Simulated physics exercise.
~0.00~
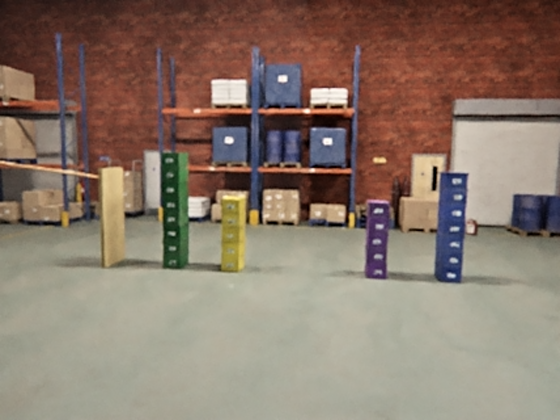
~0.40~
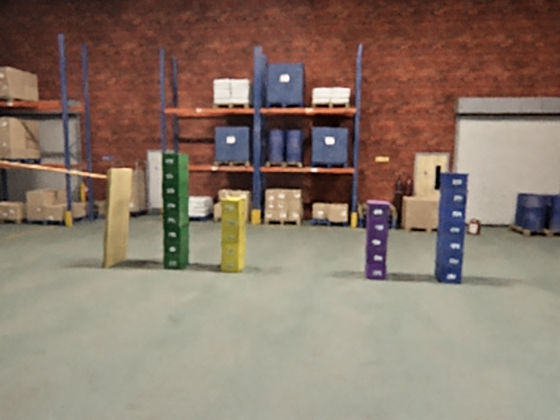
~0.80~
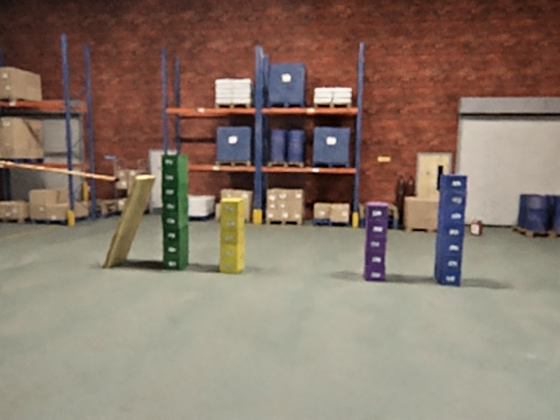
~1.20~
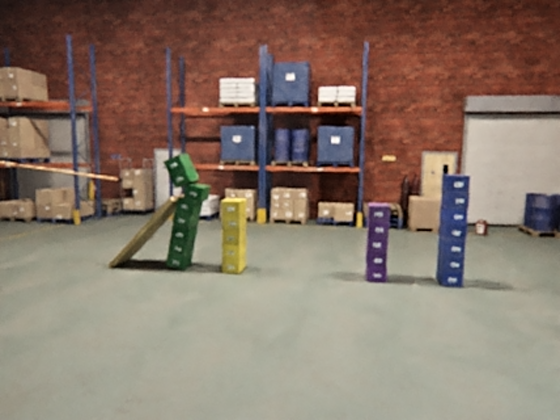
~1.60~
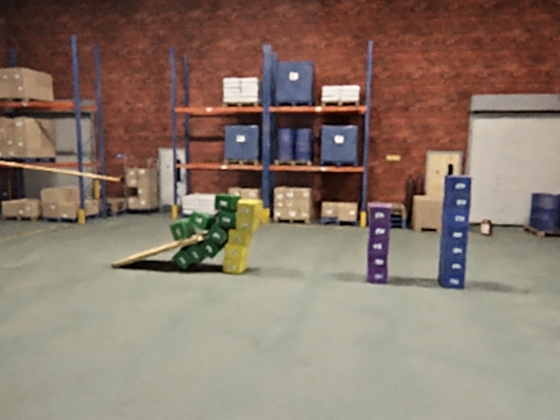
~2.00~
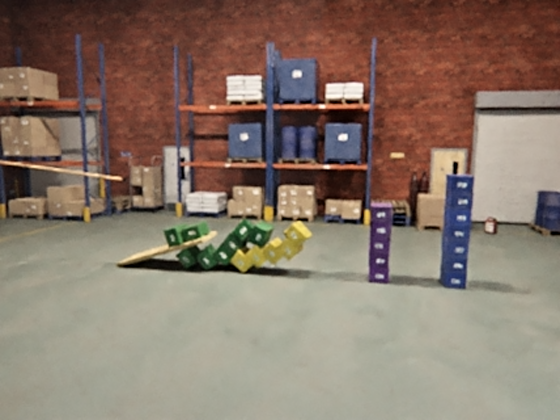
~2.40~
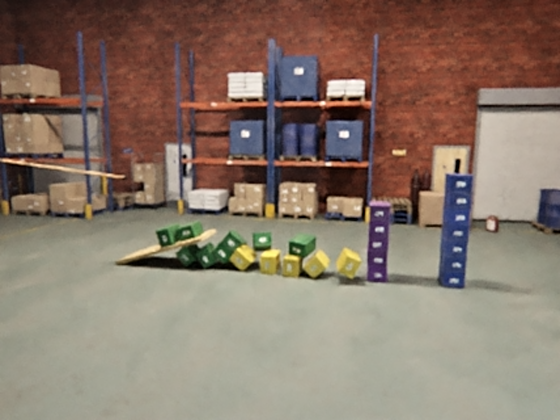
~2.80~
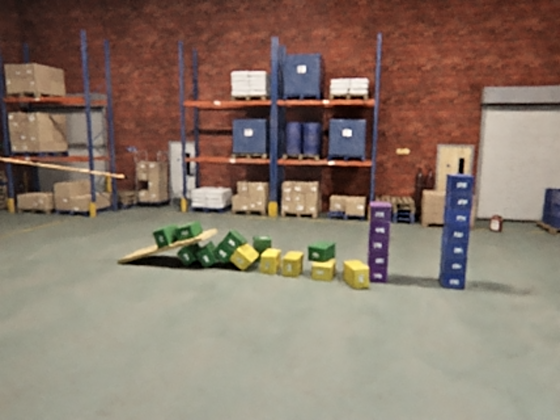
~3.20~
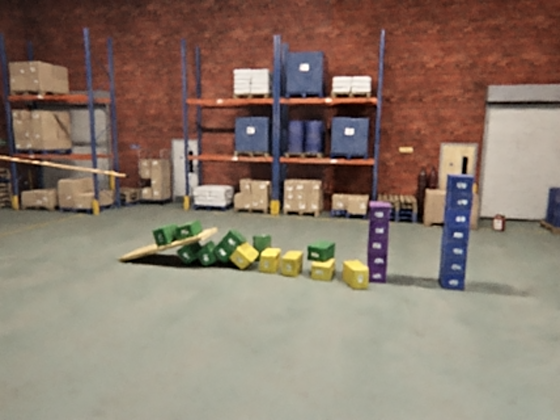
A board tips into the green stack, which topples the yellow; purple and blue stay standing.
